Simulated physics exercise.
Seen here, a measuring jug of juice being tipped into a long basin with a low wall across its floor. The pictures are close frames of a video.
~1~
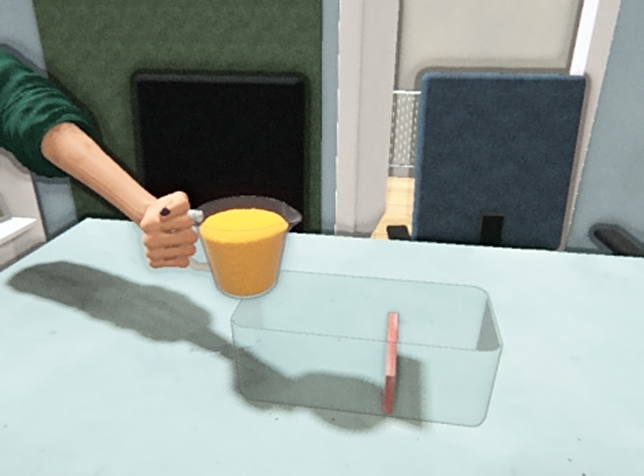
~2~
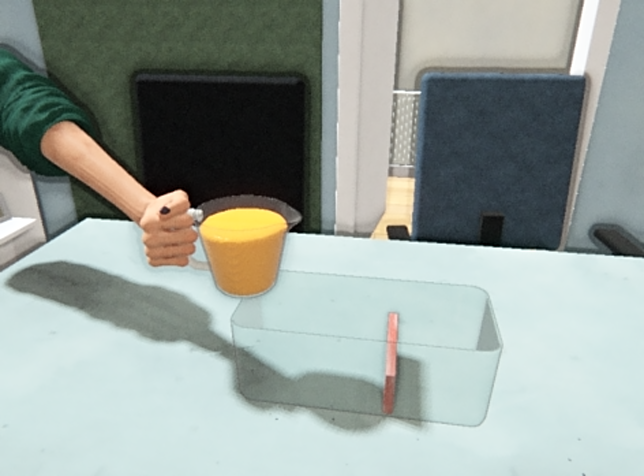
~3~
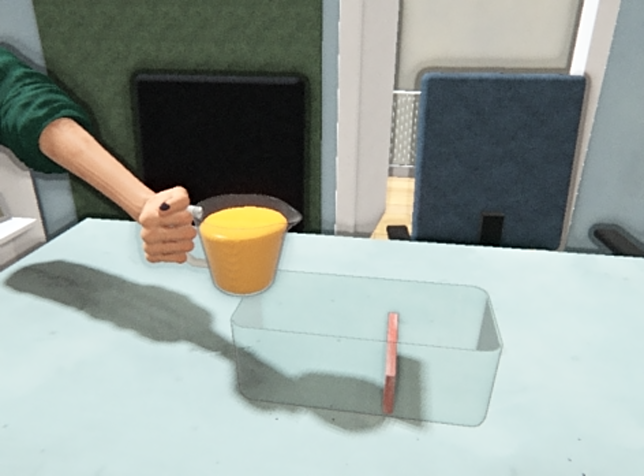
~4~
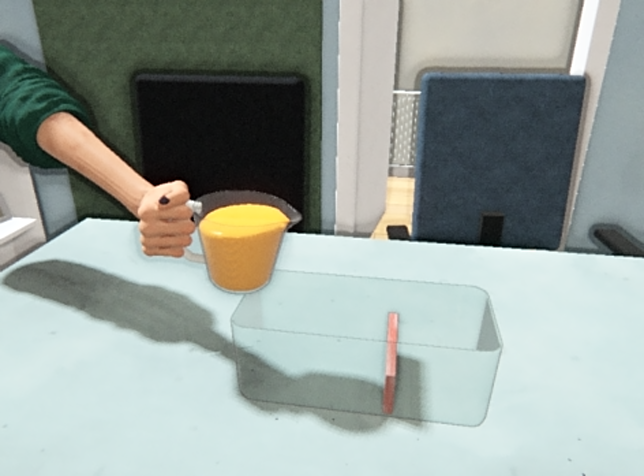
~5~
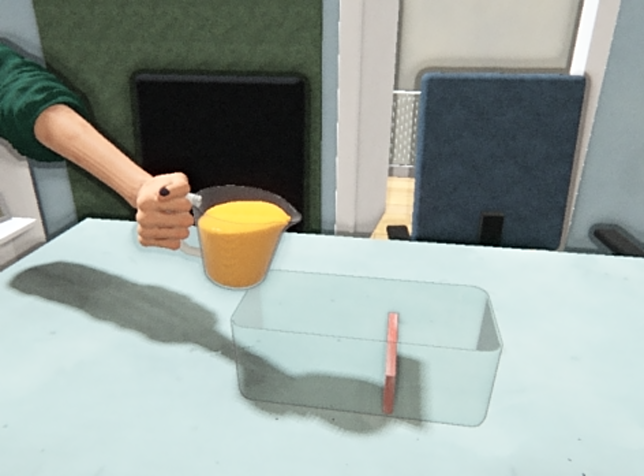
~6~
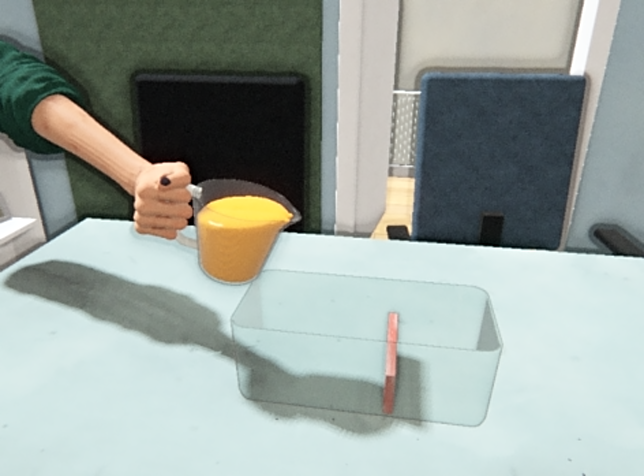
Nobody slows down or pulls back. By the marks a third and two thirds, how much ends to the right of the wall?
The share right of the wall is less than a third.
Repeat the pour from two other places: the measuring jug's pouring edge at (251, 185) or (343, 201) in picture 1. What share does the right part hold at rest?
First some 5, then 85 per cent.
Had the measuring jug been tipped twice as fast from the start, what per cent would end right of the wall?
It comes to 20 per cent or so.
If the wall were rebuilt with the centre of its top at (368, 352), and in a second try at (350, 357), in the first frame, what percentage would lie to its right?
About 75 and 85 per cent.
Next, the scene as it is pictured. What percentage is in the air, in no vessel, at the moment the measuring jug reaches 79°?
Roughly 30 in a hundred.
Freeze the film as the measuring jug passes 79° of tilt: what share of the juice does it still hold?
Close to 60 per cent.
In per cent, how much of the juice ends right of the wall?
Roughly 10 in a hundred.
A moment on, the measuring jug is tipped on its side and 61 per cent is still to pour, 10 is left of the wall and 0 right of it.
Next, the measuring jug is tipped right over and 3 per cent is still to pour, 74 is left of the wall and 5 right of it.
Then the measuring jug is tipped right over and 0 per cent is still to pour, 89 is left of the wall and 8 right of it.
Later the measuring jug is tipped right over and 0 per cent is still to pour, 89 is left of the wall and 8 right of it.
At rest 89 per cent lies left of the wall, 8 right of it and 3 outside.
